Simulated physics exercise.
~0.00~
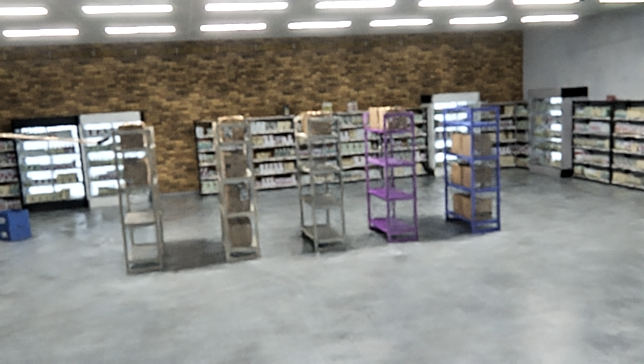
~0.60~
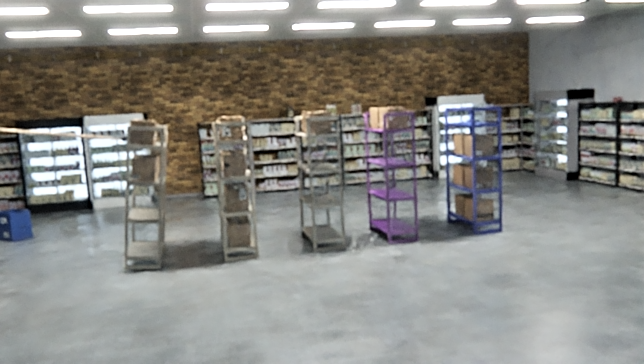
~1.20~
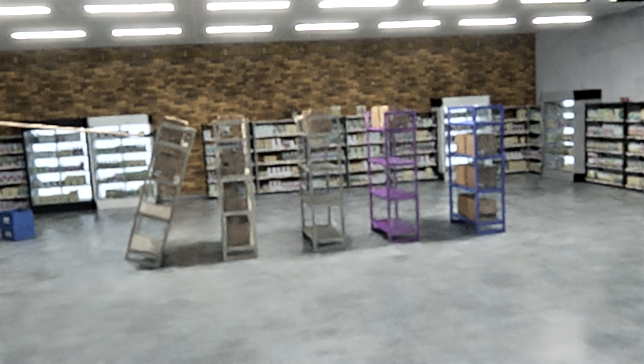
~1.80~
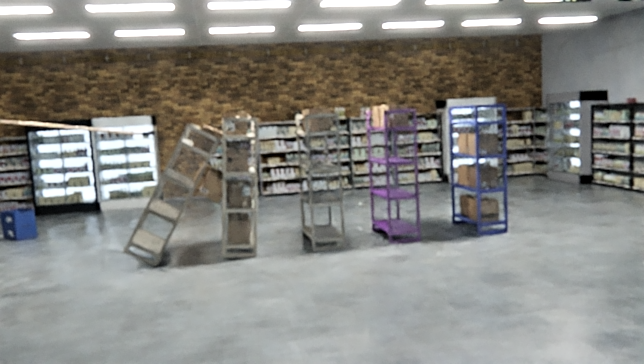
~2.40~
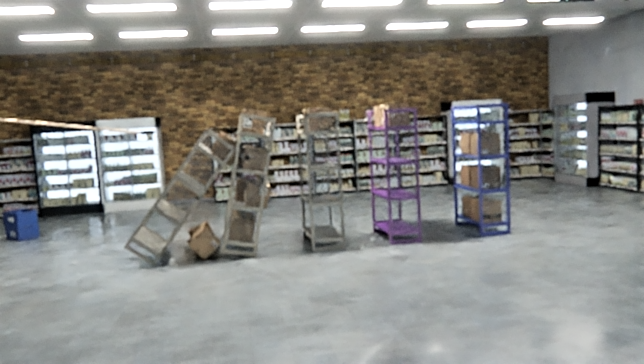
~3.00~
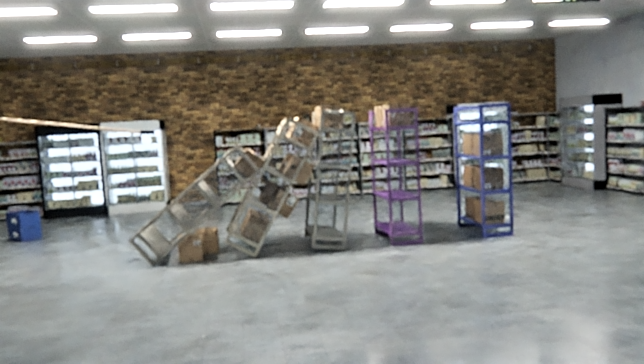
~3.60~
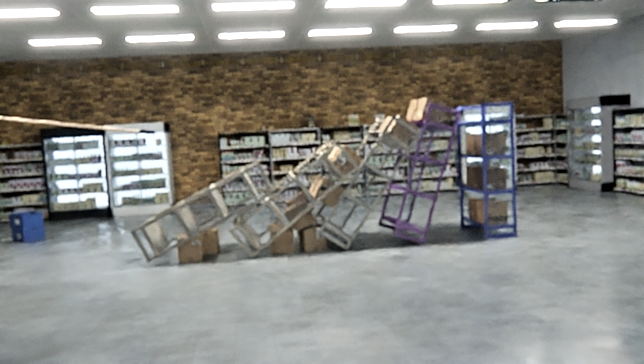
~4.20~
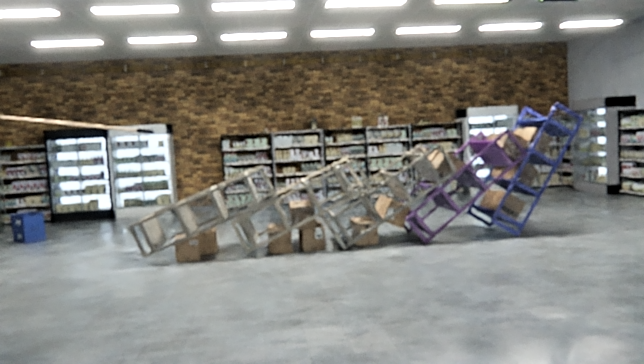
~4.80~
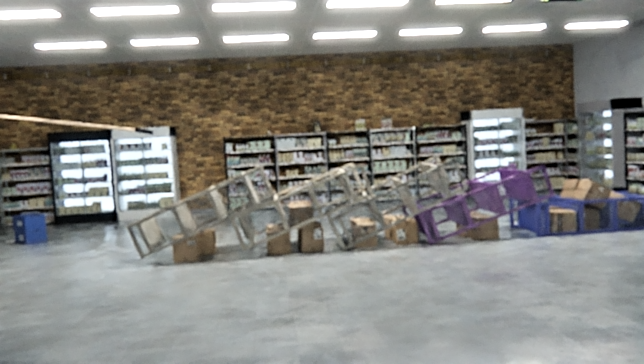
A thin pale pole reaches in from the left toward a row of five open shelving racks, three grey, one purple and one blue, on the grey floor of a shop with a brick back wall and lit coolers, seen from the front as the view drifts slightly. The leftmost grey rack tilts right and leans into its neighbour, and brown cartons slide out. The second and third grey racks tip in turn, then the purple one, which knocks into the blue. The blue rack topples last and lies flat at right, the others slumped in an overlapping line among spilt cartons, none standing.
